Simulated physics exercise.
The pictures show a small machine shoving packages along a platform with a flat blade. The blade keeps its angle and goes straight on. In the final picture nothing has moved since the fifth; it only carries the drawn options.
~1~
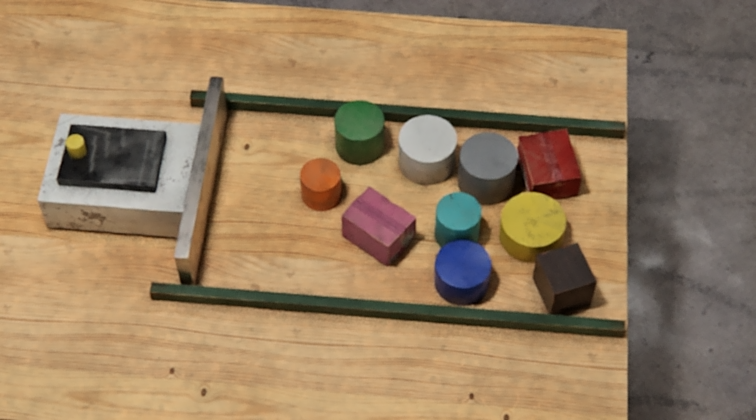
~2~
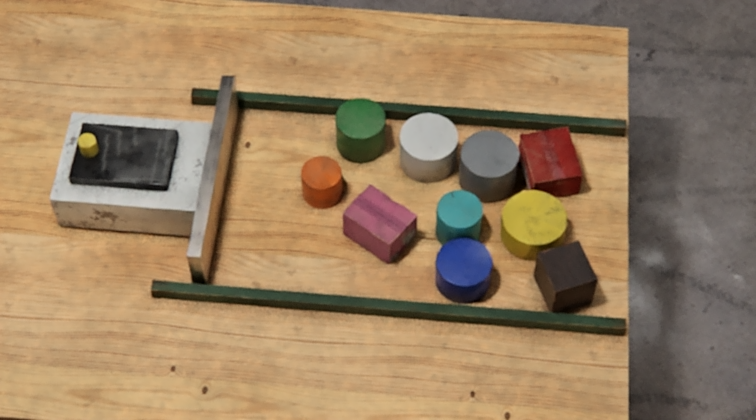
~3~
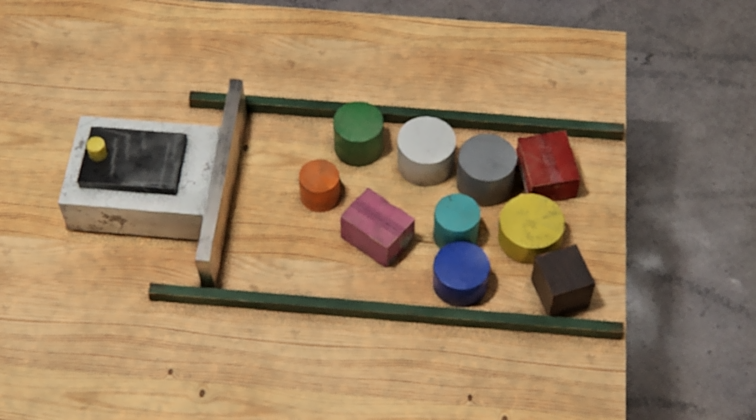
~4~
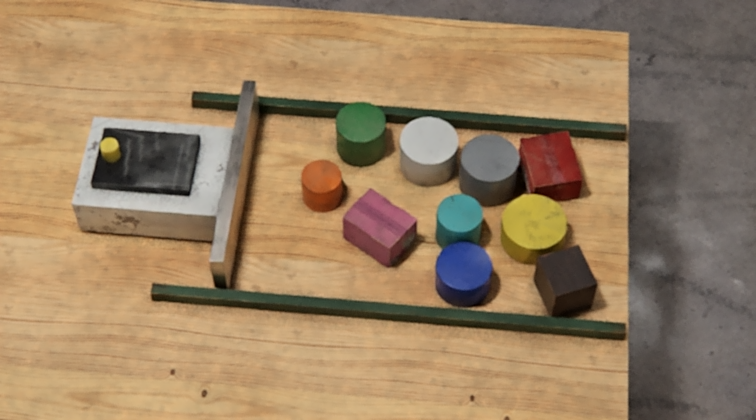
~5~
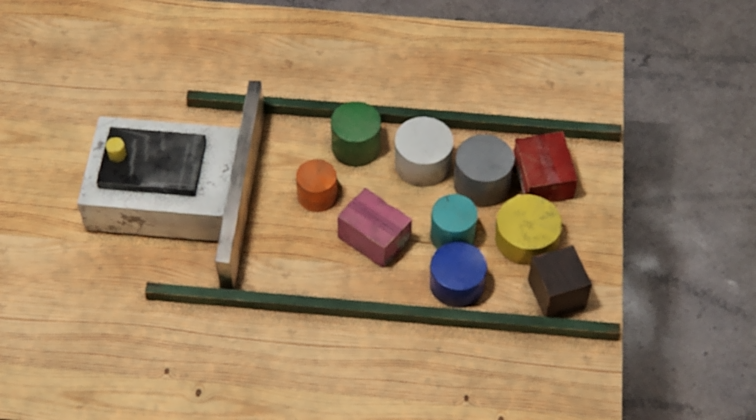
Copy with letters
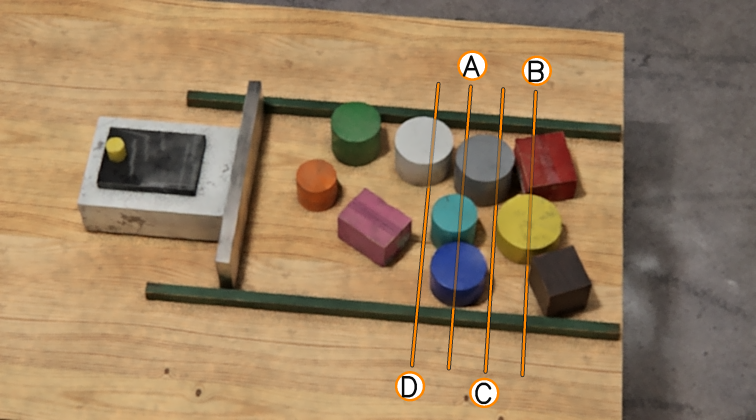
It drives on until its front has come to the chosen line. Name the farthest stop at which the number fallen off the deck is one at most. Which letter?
No second one falls up to C.
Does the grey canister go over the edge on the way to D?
No.
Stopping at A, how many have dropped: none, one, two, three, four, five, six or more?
In all, none.
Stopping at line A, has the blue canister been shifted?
By then, yes.
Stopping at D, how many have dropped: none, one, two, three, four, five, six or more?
By then, none.
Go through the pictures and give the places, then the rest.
The first picture shows green canister (360, 133); grey canister (488, 169); black crate (564, 280).
The second picture shows robot (132, 156); turquoise canister (459, 221).
The third picture shows robot (141, 160); orange canister (320, 186).
The fourth picture shows robot (154, 161); pink parcel (380, 228).
The fifth picture shows robot (160, 161); red parcel (545, 169); green canister (356, 134); grey canister (484, 171).
On the copy, A at (460, 219); B at (530, 224); C at (495, 222); D at (426, 216).
On C. First, robot (250, 168); green canister (372, 136); orange canister (360, 189).
Then, robot (343, 176); yellow canister (577, 249); black crate (574, 294).
Finally, robot (411, 182); yellow canister (621, 259); red parcel (618, 153); none fallen.
By contrast, A is within the limit but short; B drops three; D is within the limit but short.
